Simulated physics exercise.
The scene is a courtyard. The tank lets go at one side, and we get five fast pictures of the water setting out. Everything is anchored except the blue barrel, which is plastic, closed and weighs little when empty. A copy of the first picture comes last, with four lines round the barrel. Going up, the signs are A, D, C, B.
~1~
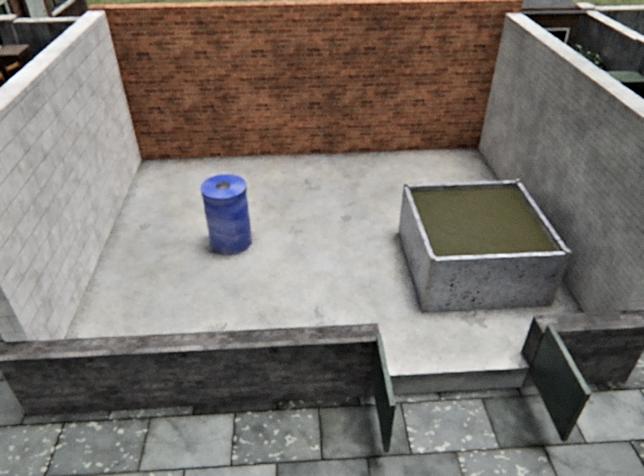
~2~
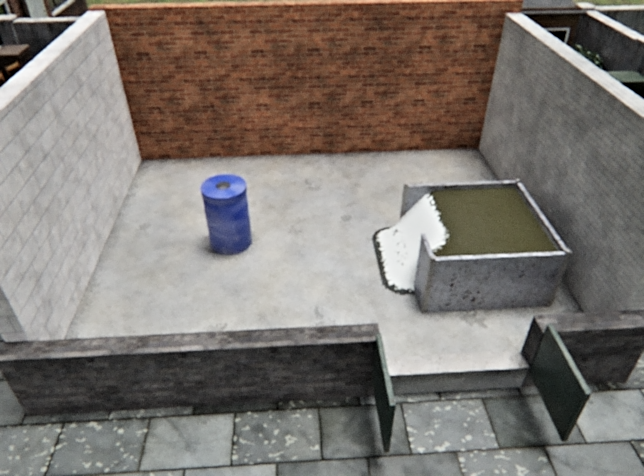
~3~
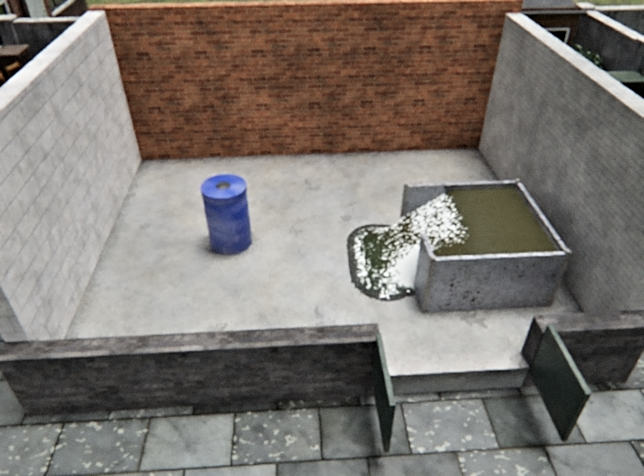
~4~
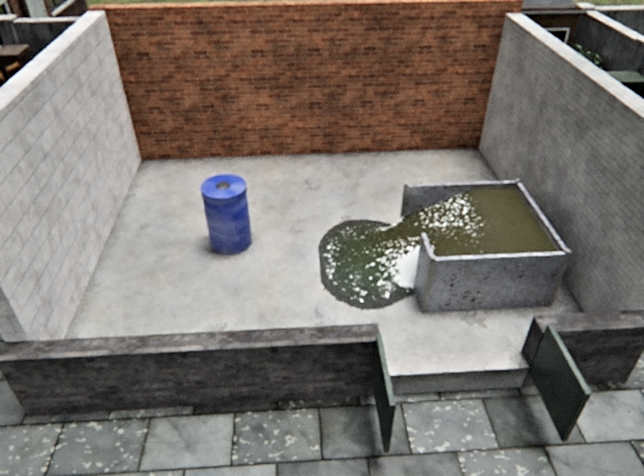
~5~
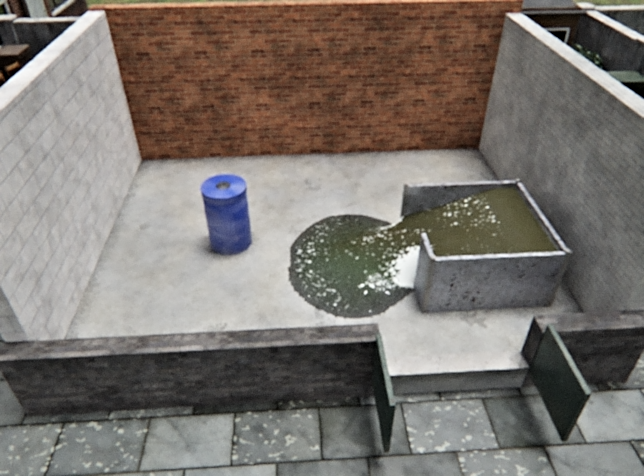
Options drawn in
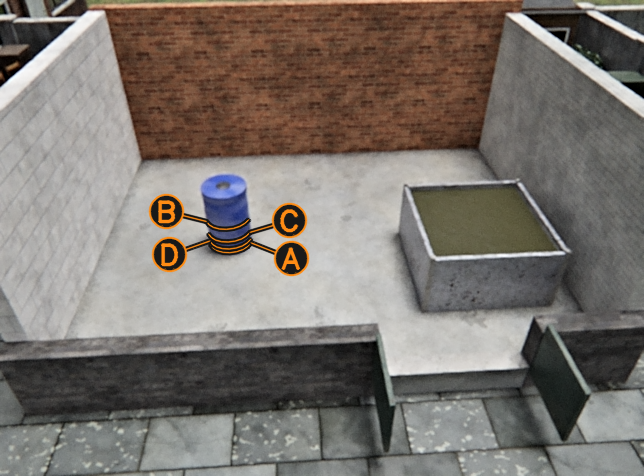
Murky green water pouring through the left side of a concrete tank and spreading leftward across a walled courtyard floor.
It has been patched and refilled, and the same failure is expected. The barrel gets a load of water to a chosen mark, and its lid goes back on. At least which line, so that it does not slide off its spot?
Mark B just does it.
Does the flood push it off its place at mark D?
Yes, it does.
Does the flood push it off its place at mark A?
Yes.
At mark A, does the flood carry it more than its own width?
Yes.
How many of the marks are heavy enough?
One of them.
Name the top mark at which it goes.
That is mark C.
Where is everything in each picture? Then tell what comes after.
Lid of the blue barrel at (223, 186); tank full, its middle at (478, 221); open gate at (456, 322), in the first picture.
In the second picture, 2 % of the ground wet, in view closest to the barrel at (380, 243).
In the third picture, 4 % of the ground wet, in view closest to the barrel at (356, 240).
In the fourth picture, 7 % of the ground wet, in view closest to the barrel at (325, 252).
Lid of the blue barrel at (223, 186); 10 % of the ground wet, in view closest to the barrel at (297, 253), in the fifth picture.
On the marked copy, A at (229, 252); B at (226, 229); C at (228, 242); D at (229, 248); from the bottom up A, D, C, B.
Choosing A, it is pushed about 3 times its own width away.
Choosing B, it does not move.
Choosing C, it is pushed about its own width away.
Choosing D, it is pushed about 3 times its own width away.
